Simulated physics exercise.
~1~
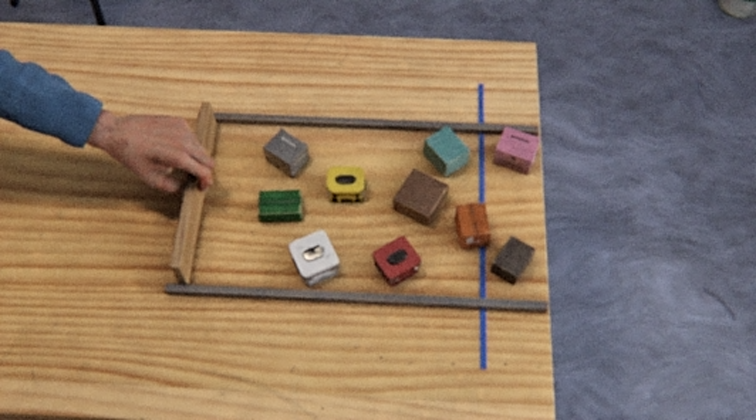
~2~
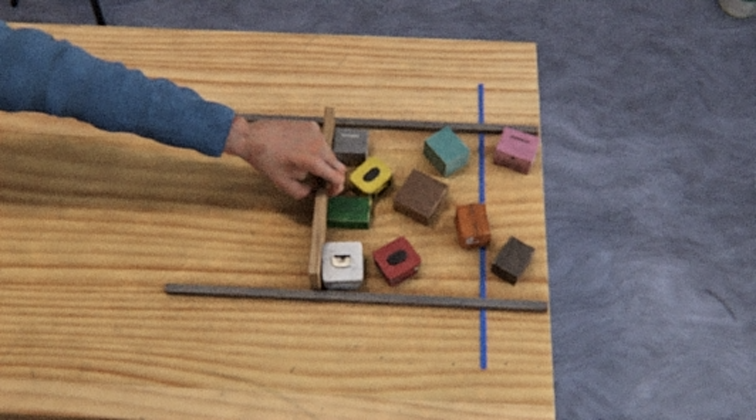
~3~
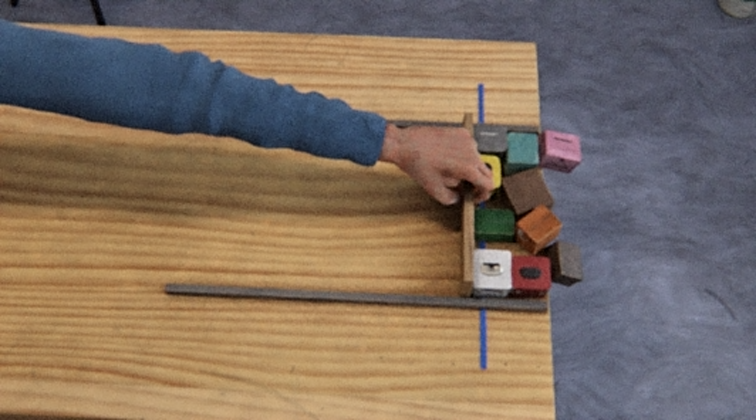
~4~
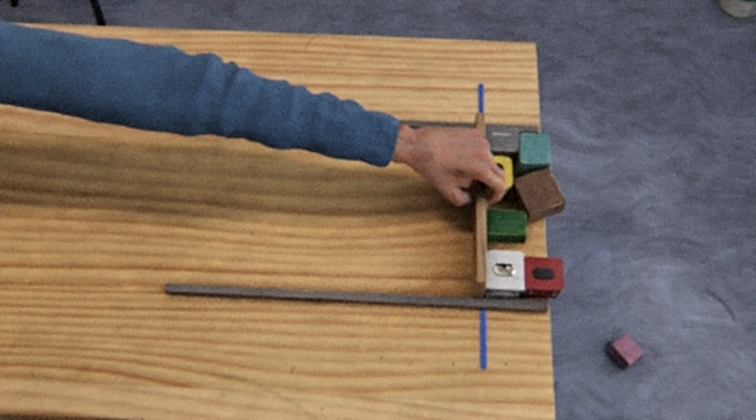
Hand pushing a board rightward between two rails, gathering small boxes until the pink, orange and black ones drop off the table.
